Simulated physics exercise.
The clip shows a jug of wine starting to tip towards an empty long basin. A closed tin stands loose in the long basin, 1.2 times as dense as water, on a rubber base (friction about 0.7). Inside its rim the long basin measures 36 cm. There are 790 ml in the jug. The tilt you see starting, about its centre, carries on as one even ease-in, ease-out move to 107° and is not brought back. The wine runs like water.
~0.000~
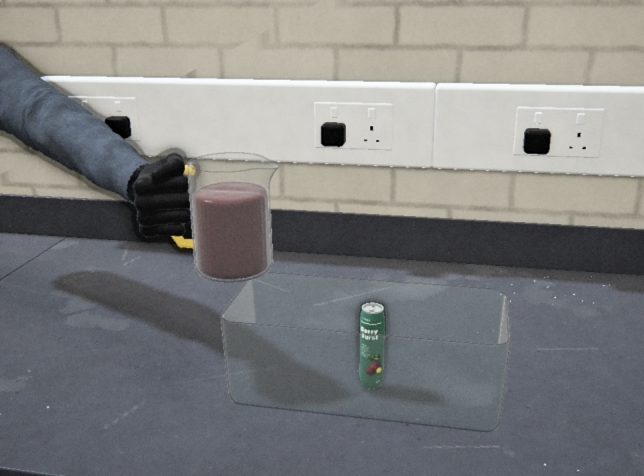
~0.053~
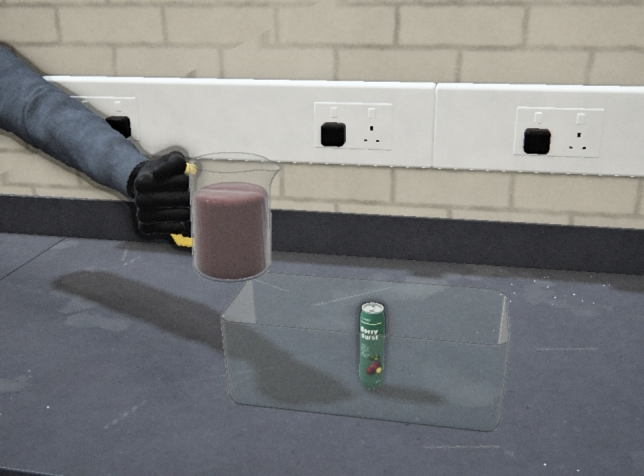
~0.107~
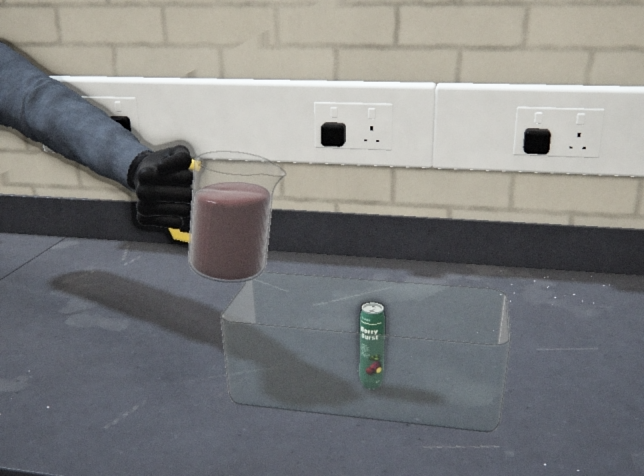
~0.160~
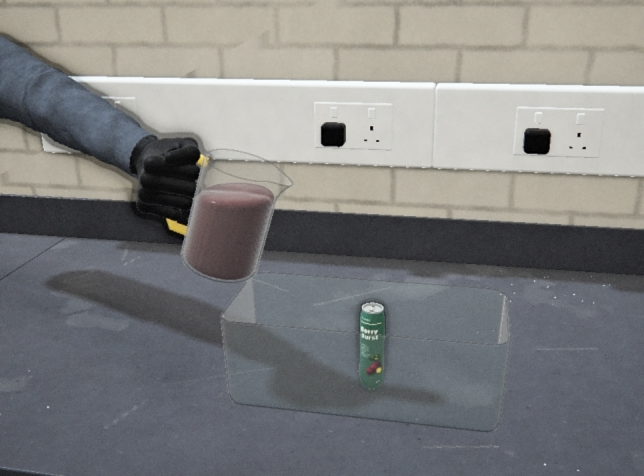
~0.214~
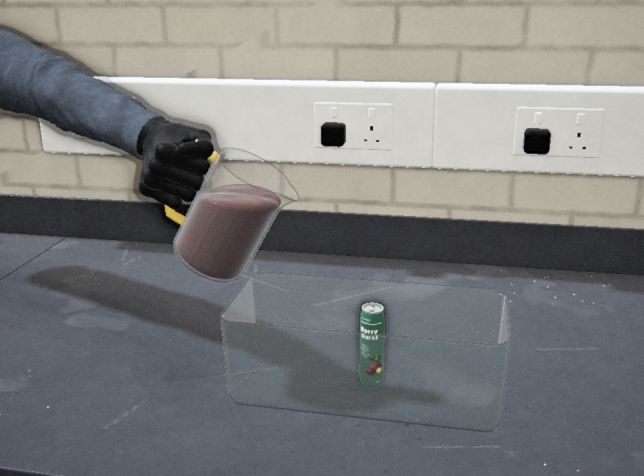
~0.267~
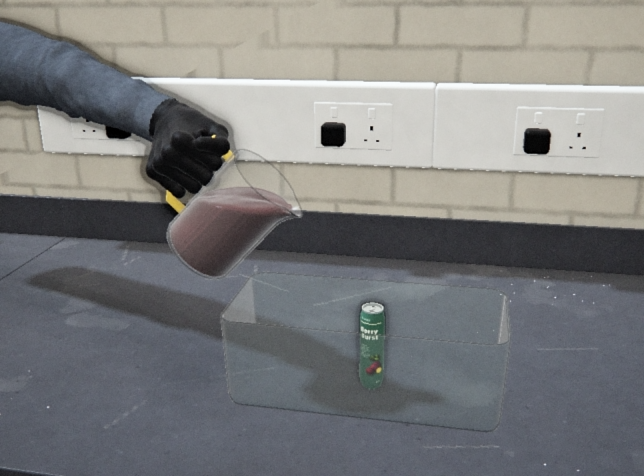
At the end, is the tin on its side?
It stays up.
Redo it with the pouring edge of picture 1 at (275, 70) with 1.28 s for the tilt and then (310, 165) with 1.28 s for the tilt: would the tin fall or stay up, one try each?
First it topples; then it topples.
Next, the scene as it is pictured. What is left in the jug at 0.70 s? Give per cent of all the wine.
About 22 per cent.
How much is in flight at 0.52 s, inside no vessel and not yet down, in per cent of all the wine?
About 18 per cent.
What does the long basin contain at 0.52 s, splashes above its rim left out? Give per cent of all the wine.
About 16 per cent.
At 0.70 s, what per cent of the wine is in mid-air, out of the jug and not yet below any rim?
Some 14 per cent.
After 0.52 s the tilt is 101° and 67 per cent is still to pour; the tin stands where it began.
After 0.70 s the tilt is 107° and 23 per cent is still to pour; the tin stands where it began.
After 0.90 s the tilt is 107° and 5 per cent is still to pour; the tin stands where it began.
After 1.11 s the tilt is 107° and 1 per cent is still to pour; the tin stands where it began.
In the end the tin stands where it began.
